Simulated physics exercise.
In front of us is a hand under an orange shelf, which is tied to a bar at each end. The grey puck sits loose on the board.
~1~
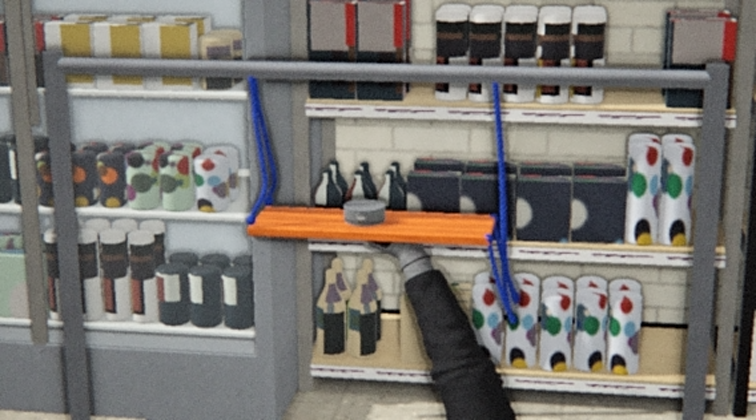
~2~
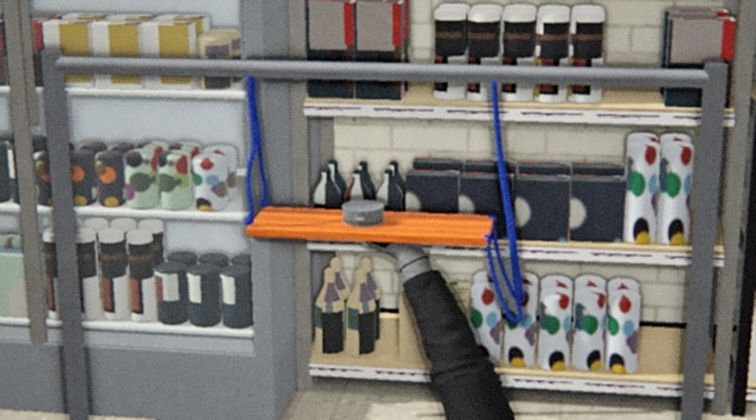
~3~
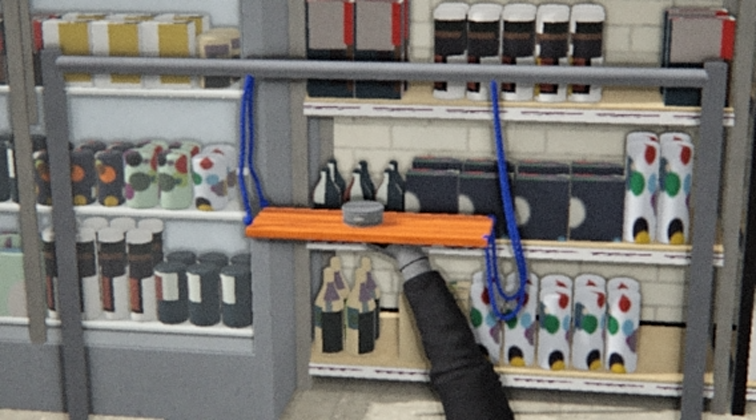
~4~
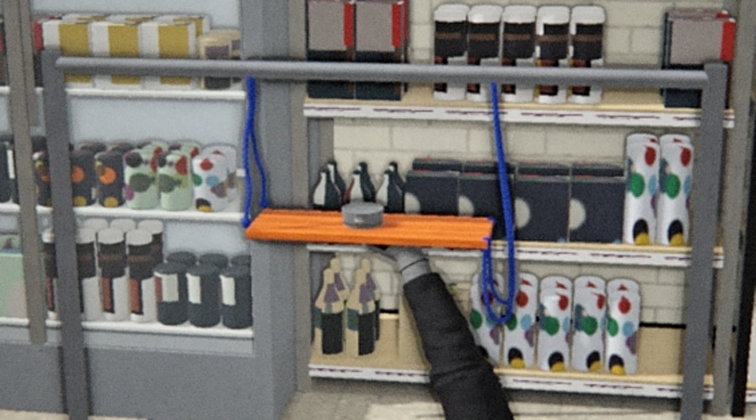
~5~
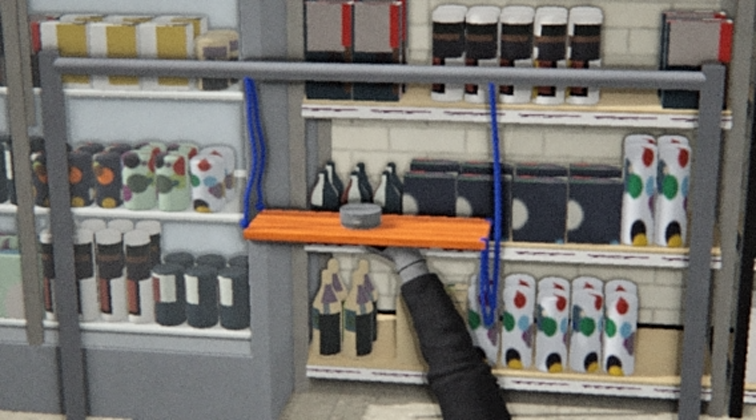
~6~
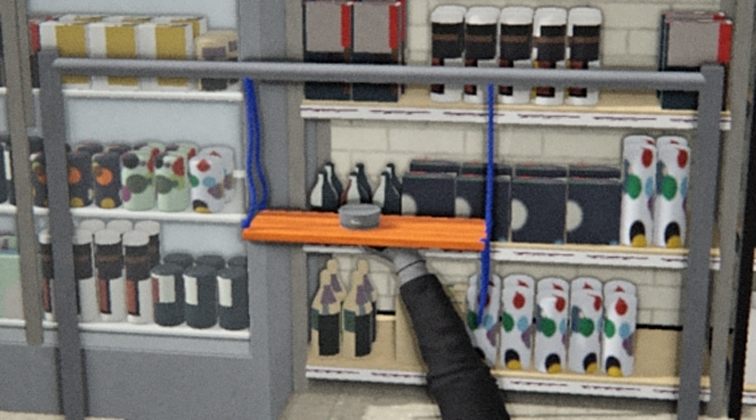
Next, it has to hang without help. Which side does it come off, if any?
The right.
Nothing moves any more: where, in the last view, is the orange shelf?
Position at rest: About (319, 302).
Then, 0.44 s later than the last view, board tipped 27° down to the right; puck falling near (479, 325).
Then, 0.98 s later than the last view, board tipped 37° down to the right; puck on the floor.
Then, 1.52 s later than the last view, board tipped 44° down to the right; puck on the floor.
Finally, board tipped 43° down to the right; puck on the floor. The grey puck is shed rightwards.
